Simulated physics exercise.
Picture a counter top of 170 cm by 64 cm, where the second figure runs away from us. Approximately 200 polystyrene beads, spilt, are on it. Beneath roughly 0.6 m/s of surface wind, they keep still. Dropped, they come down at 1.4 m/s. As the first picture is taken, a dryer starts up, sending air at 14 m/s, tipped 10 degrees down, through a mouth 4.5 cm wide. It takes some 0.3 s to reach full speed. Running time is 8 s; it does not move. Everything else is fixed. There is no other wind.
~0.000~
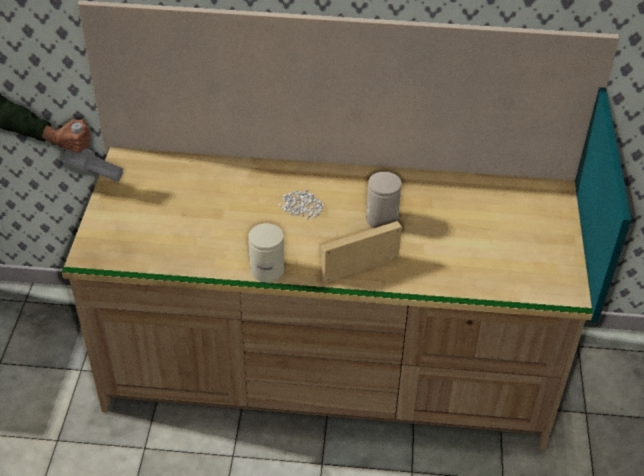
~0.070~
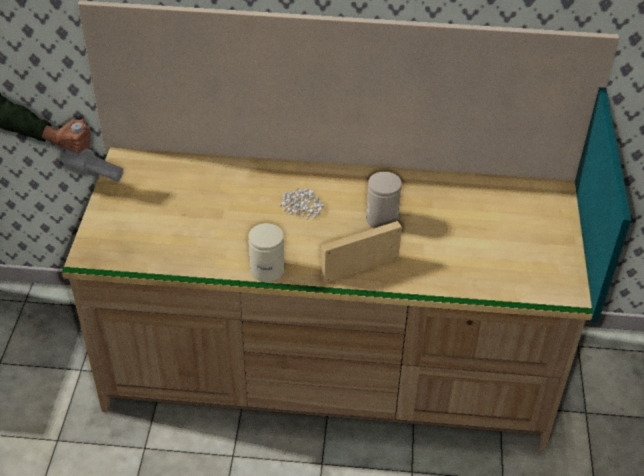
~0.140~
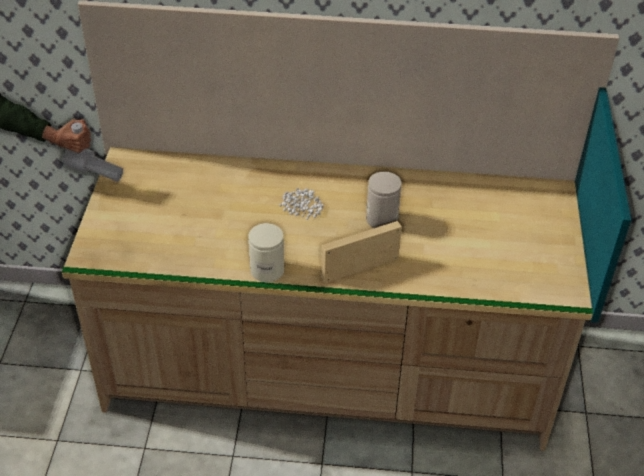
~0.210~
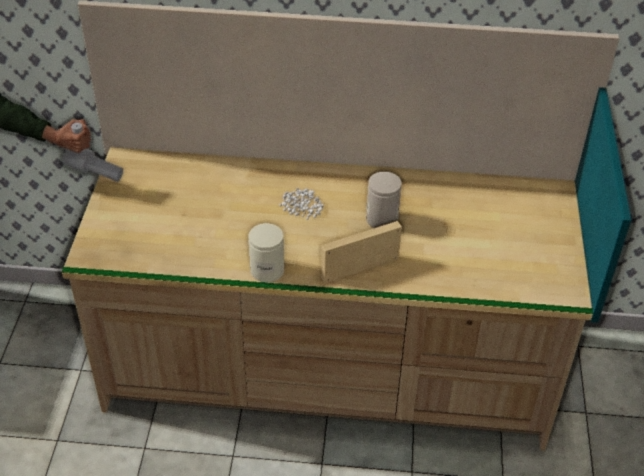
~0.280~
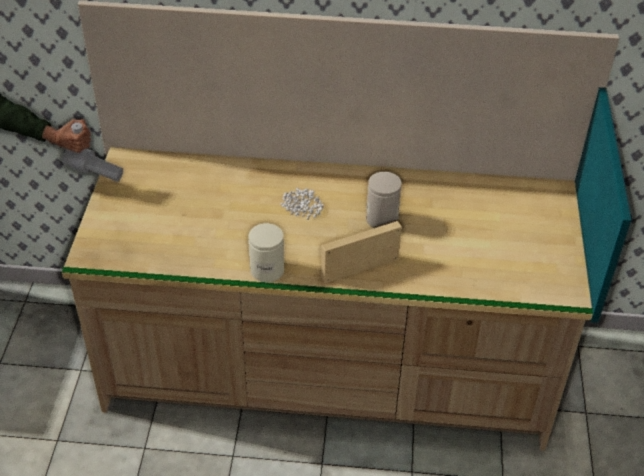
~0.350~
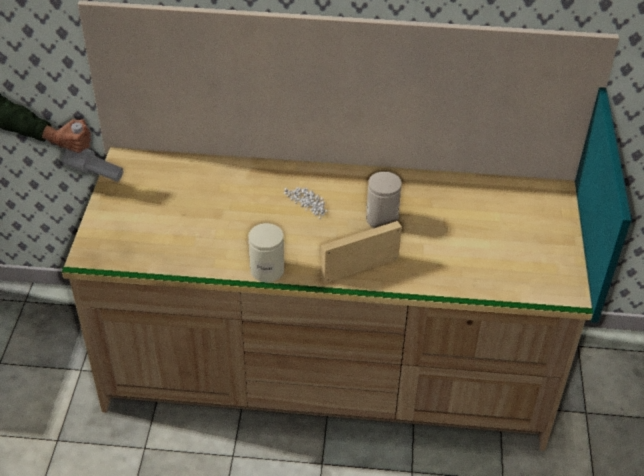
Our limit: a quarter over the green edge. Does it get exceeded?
Most likely the tally past that edge holds at or under a quarter.
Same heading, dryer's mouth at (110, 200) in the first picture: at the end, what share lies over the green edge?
Outcome: Some 1 in a hundred.
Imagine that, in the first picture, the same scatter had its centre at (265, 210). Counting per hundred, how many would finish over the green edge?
That comes to some 3 in a hundred.
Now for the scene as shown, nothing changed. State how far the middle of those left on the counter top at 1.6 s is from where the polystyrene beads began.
It works out to close to 65 cm.
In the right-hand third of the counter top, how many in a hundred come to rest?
Near 100 %.
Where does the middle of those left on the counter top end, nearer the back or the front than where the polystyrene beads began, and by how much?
Toward the rear, roughly 25 cm.
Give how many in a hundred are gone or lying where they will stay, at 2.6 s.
Near 5 %.
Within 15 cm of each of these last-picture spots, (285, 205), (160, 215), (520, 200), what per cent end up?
I would say some 0 %, 0 % and 60 % respectively.
After 1.6 s, 2 % are over the green edge; the middle of those still in play is near (477, 176); 0 % have settled or left.
After 2.6 s, 2 % are over the green edge; the middle of those still in play is near (509, 179); 6 % have settled or left.
After 4.4 s, 2 % are over the green edge; the middle of those still in play is near (517, 178); 14 % have settled or left.
After 8.0 s, at the end, 2 % are over the green edge; the middle of those still in play is near (522, 176).
